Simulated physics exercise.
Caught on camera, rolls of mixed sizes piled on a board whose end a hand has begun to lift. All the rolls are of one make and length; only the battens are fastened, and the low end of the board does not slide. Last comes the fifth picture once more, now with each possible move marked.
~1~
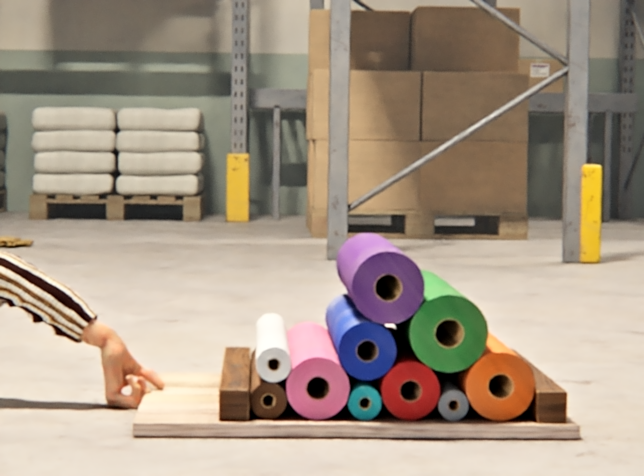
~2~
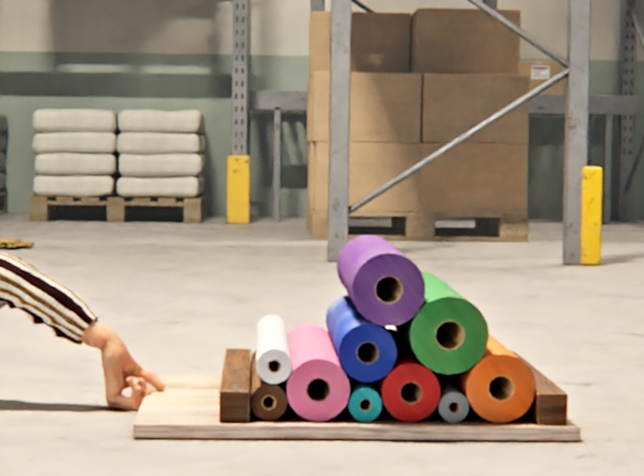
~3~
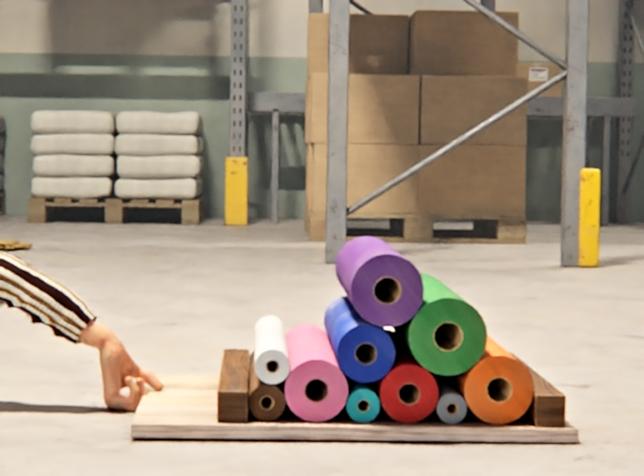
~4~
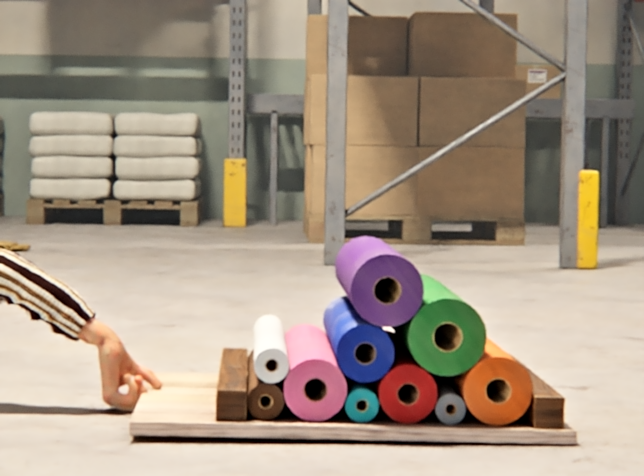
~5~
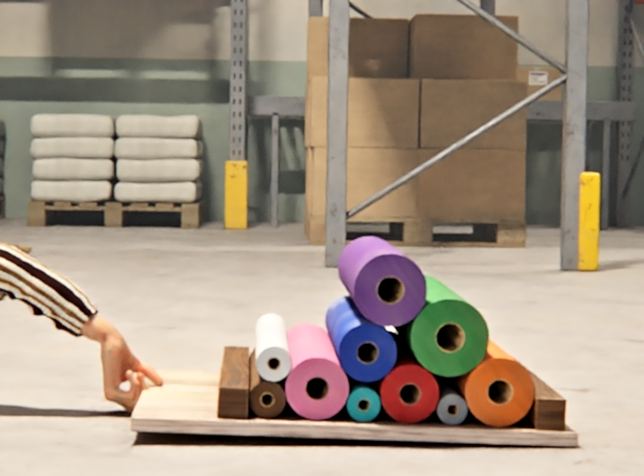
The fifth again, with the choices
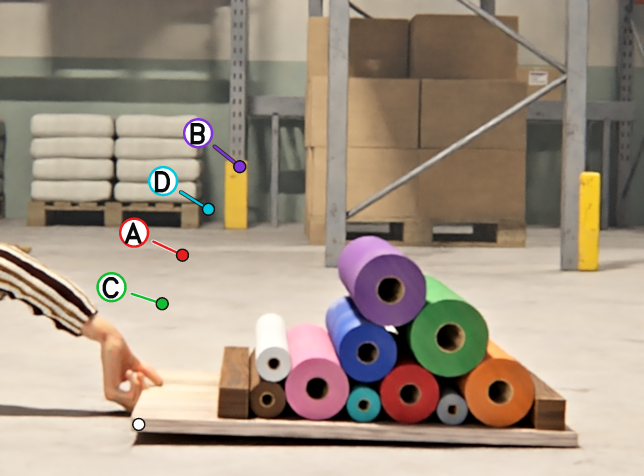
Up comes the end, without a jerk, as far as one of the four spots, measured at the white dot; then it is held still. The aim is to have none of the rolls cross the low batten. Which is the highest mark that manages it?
The last mark within the limit is B.
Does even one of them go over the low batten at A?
At A: No.
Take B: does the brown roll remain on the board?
Yes, with B.
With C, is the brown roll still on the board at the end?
Yes.
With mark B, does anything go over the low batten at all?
No, at B.
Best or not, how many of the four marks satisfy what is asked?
Four of them.
On the marked copy, A at (183, 255); B at (240, 167); C at (162, 304); D at (209, 209); the white dot at (139, 424).
Taking B. A third of the way, board at 20°.
Two thirds of the way, board at 38°.
When it is over, board at 38°, none over the low batten.
As for the rest, A none over the low batten; C none over the low batten; D none over the low batten.
